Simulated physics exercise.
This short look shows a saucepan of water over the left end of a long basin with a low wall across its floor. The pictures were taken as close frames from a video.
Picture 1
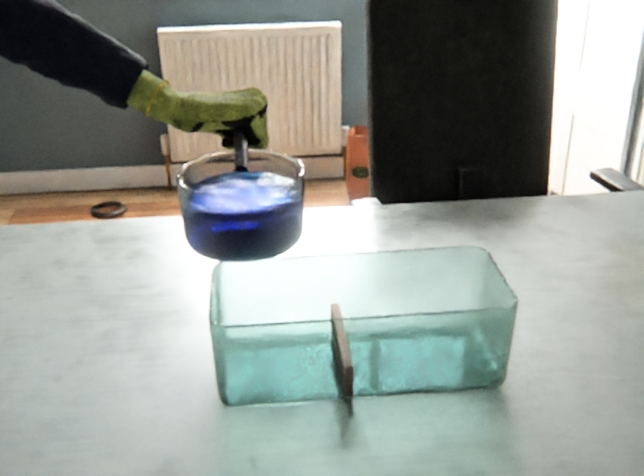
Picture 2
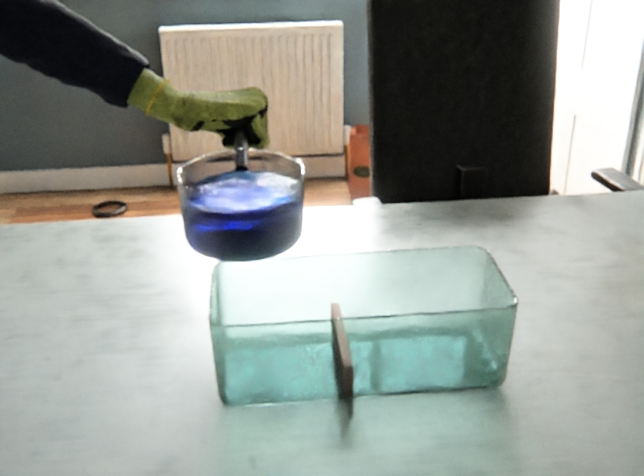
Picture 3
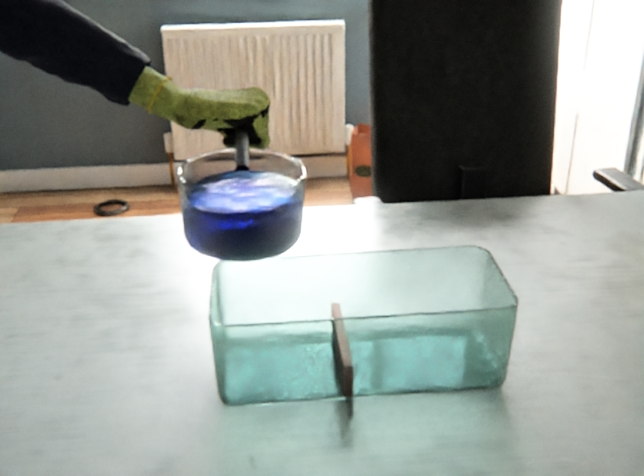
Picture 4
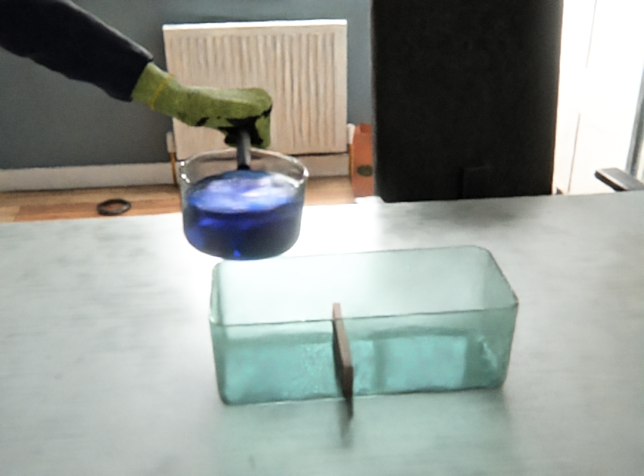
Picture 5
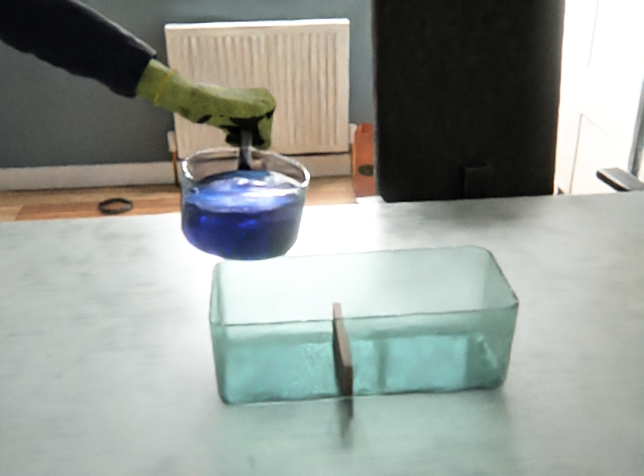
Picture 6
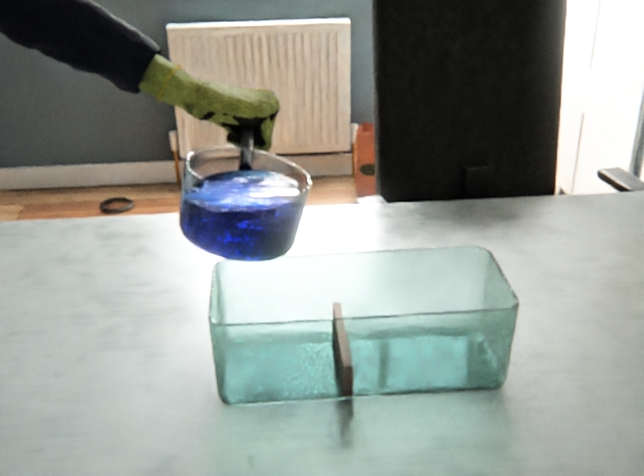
A saucepan of blue water, held by a green-gloved hand above the left end of a long, clear greenish basin with a low dividing wall, starts nearly level and gradually tilts slightly to the right while the basin stays still.
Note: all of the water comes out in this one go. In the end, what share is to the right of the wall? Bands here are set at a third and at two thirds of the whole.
The right side of the wall holds a middle share, one third to two thirds.
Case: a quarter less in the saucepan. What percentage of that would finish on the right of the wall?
Some 45 per cent.
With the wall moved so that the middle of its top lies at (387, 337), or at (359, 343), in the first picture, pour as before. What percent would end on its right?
Respectively 5 and 40 per cent, approximately.
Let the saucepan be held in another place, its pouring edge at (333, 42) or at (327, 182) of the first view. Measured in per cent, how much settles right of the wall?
You'd get around 90 per cent and then around 80 per cent.
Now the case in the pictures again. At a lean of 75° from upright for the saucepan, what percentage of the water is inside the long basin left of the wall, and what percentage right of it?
Left part: Around 0 %. Right part: Around 5 %.
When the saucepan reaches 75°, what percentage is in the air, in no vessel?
About 30 per cent.
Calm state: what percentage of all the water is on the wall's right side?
I'd say close to 60 per cent.
A moment on, the saucepan is tipped on its side and 62 per cent is still to pour, 1 is left of the wall and 7 right of it.
Next, the saucepan is tipped right over and 13 per cent is still to pour, 22 is left of the wall and 58 right of it.
Then the saucepan is tipped right over and 1 per cent is still to pour, 39 is left of the wall and 58 right of it.
Later the saucepan is tipped right over and 0 per cent is still to pour, 41 is left of the wall and 59 right of it.
At rest 41 per cent lies left of the wall, 59 right of it and 0 outside.
